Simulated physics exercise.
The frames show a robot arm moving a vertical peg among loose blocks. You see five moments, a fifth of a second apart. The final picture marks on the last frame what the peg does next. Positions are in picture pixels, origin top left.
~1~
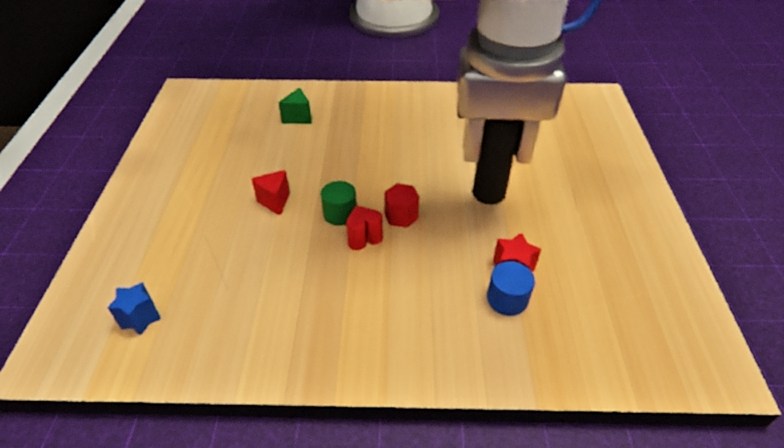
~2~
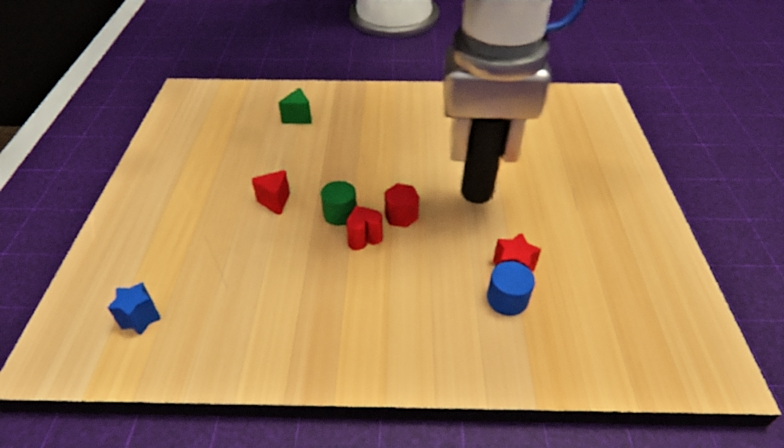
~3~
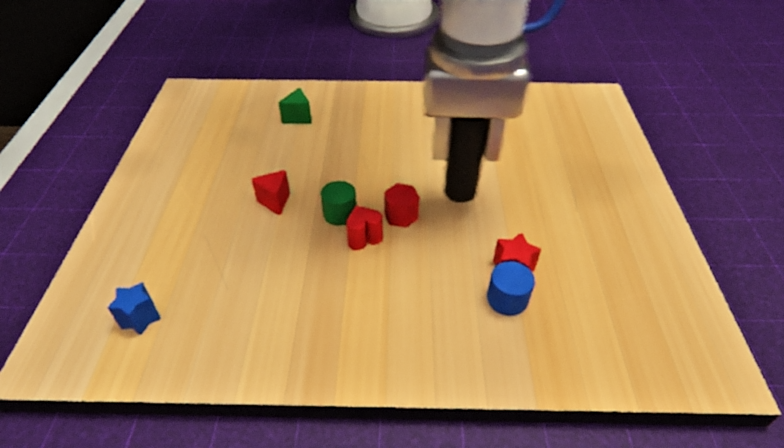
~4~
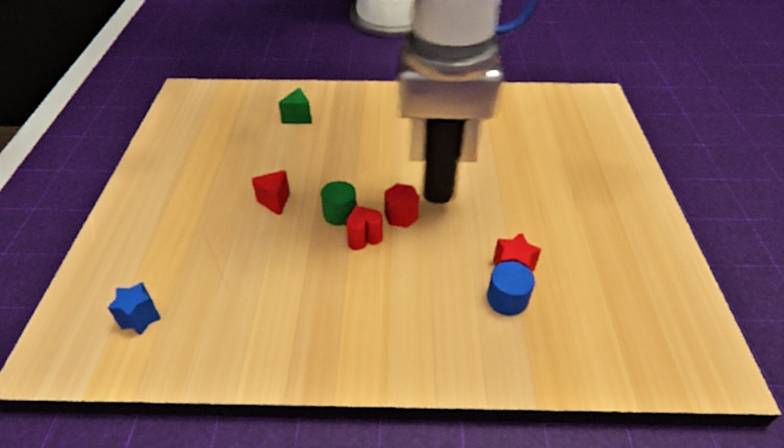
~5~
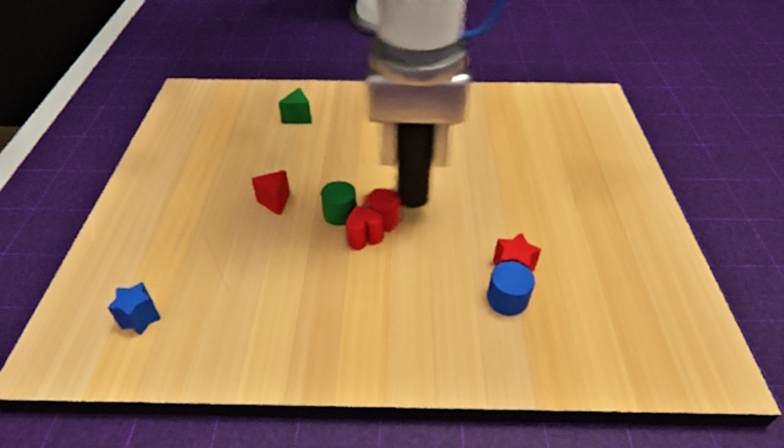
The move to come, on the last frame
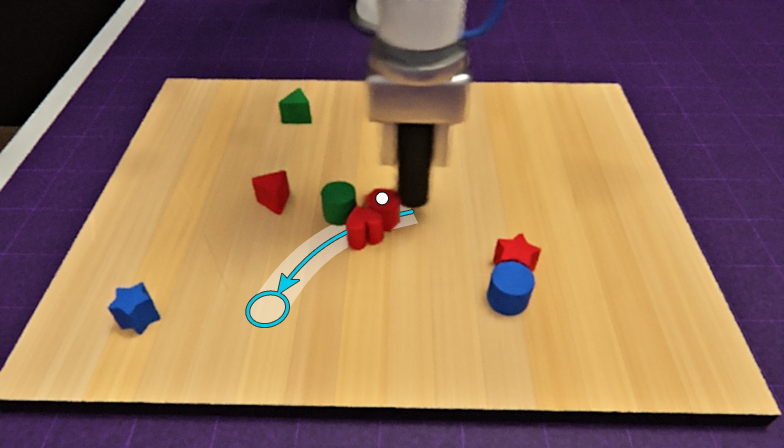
Robot arm sliding its black peg left across a wooden board, nudging a red hexagonal block toward a green disc and red heart.
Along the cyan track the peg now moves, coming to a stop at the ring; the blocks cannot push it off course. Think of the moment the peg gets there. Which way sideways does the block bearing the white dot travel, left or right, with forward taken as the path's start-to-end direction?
Sideways, to the right.
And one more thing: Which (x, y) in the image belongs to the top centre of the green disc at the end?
It is going to be at (316, 191).
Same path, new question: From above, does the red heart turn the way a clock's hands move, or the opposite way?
Looking down, my answer is that the red heart rotates anticlockwise.
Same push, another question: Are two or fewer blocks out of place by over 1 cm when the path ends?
No, I don't think so.
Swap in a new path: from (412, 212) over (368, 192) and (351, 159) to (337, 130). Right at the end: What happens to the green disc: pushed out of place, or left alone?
The green disc changes place.
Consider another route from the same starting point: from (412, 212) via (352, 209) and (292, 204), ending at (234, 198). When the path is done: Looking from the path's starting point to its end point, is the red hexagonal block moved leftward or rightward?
The red hexagonal block goes left.
The line goes from (412, 212) through (356, 228) and (306, 260) to (268, 309); the dot is on the red hexagonal block.
The first path, step by step. One third of the way, peg (355, 213); green disc (316, 191); red heart (346, 235), turned 35° anticlockwise; red hexagonal block (321, 216).
Two thirds of the way, peg (303, 246); green disc (316, 191); red heart (340, 243), turned 65° anticlockwise; red hexagonal block (264, 237), turned 50° clockwise.
At the end, peg (264, 295); red three-sided block unmoved; green disc (316, 191); red heart (340, 243), turned 65° anticlockwise; red hexagonal block (254, 243), turned 95° clockwise.
